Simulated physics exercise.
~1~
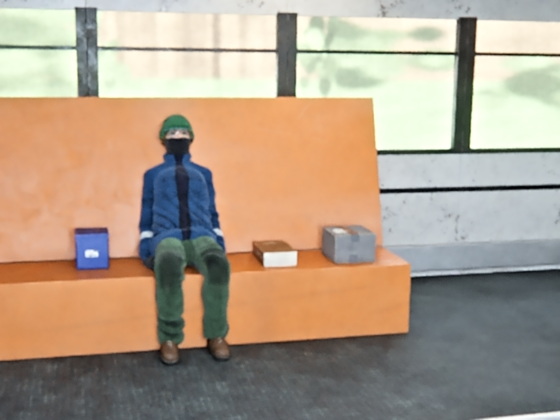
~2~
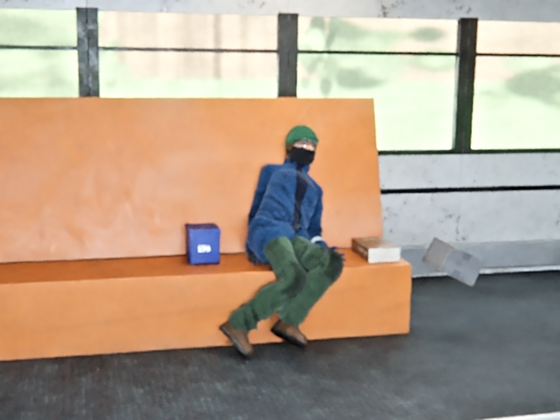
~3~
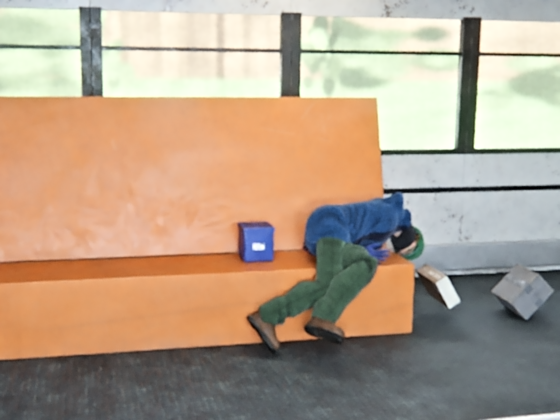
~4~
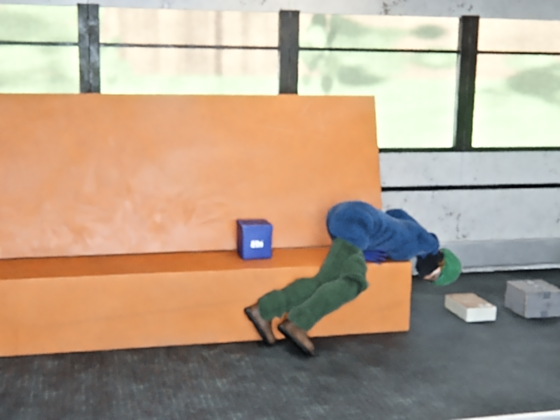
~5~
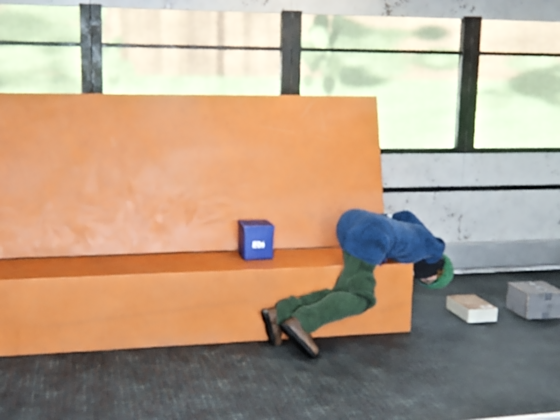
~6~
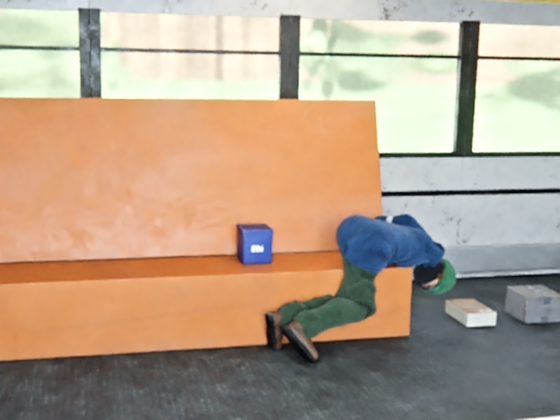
A limp passenger in a green hat slid right along an orange bench with three boxes, toppling sideways as the grey and brown ones tumbled to the floor, and ended slumped over the bench's end, head hanging, while the blue one stayed on the seat.
